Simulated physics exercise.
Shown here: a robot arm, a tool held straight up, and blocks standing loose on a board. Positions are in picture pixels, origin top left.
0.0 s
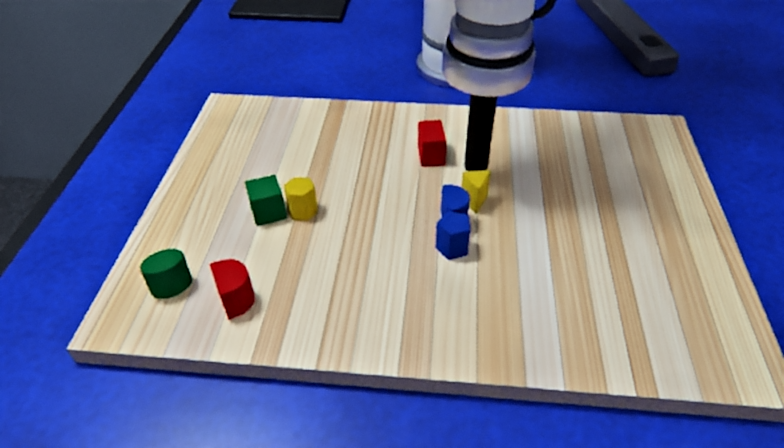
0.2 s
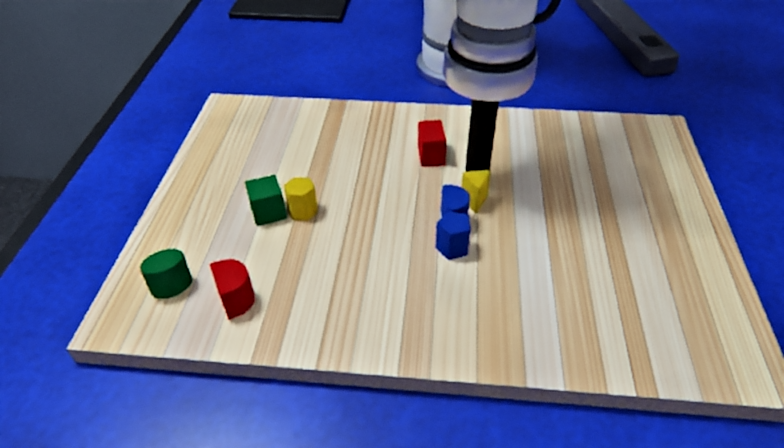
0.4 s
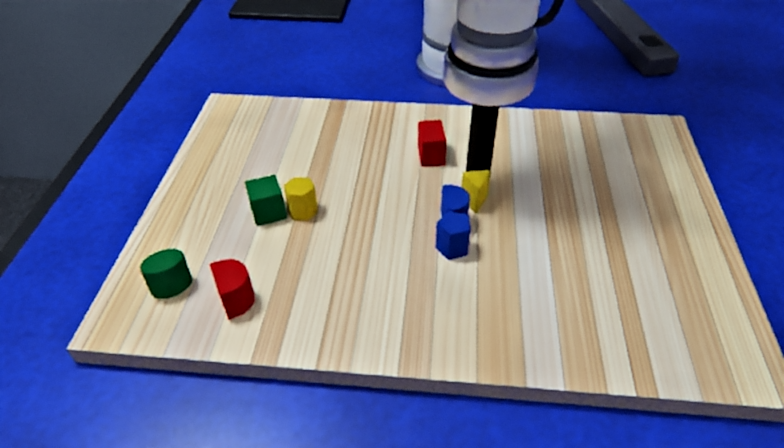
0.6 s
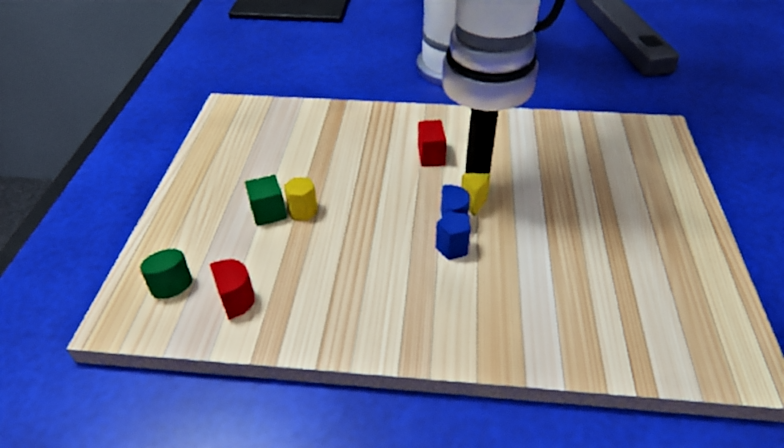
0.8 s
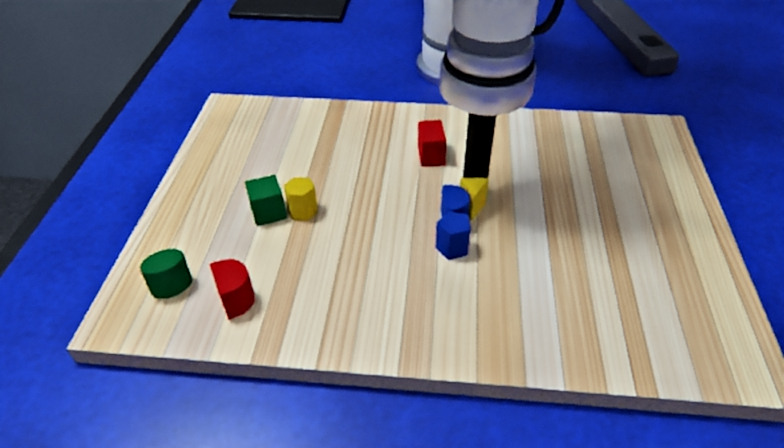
On a striped wooden board, a robot arm's black tool shifting slightly and nudging a small yellow block toward the viewer beside blue blocks.
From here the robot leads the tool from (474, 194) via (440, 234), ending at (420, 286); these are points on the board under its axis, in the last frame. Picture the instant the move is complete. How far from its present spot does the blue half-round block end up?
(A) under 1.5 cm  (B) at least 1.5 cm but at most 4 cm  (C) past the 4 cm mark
I'll go with C - past the 4 cm mark.
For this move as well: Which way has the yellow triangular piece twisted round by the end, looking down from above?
Looking down: Anticlockwise.
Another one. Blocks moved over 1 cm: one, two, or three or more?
It's going to be three or more.
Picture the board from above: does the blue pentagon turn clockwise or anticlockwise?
Its rotation is counterclockwise.
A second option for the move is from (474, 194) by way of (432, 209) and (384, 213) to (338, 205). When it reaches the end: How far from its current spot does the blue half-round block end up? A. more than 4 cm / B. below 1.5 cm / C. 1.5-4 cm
Option C.
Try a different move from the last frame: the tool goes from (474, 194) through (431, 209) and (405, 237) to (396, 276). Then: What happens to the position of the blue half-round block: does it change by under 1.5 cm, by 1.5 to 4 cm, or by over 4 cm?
The displacement of the blue half-round block is above 4 cm.
What follows on the original path. One third of the way, tool (450, 210); blue pentagon (453, 233), turned 55° anticlockwise; blue half-round block (438, 213), turned 15° clockwise; yellow triangular piece (475, 199), turned 50° anticlockwise.
Two thirds of the way, tool (434, 240); blue pentagon (456, 242), turned 75° anticlockwise; blue half-round block (413, 242), turned 40° clockwise; yellow triangular piece (475, 200), turned 55° anticlockwise.
At the end, tool (421, 276); red oblong still; blue pentagon (459, 246), turned 90° anticlockwise; blue half-round block (386, 269), turned 85° clockwise; yellow triangular piece (475, 200), turned 55° anticlockwise.
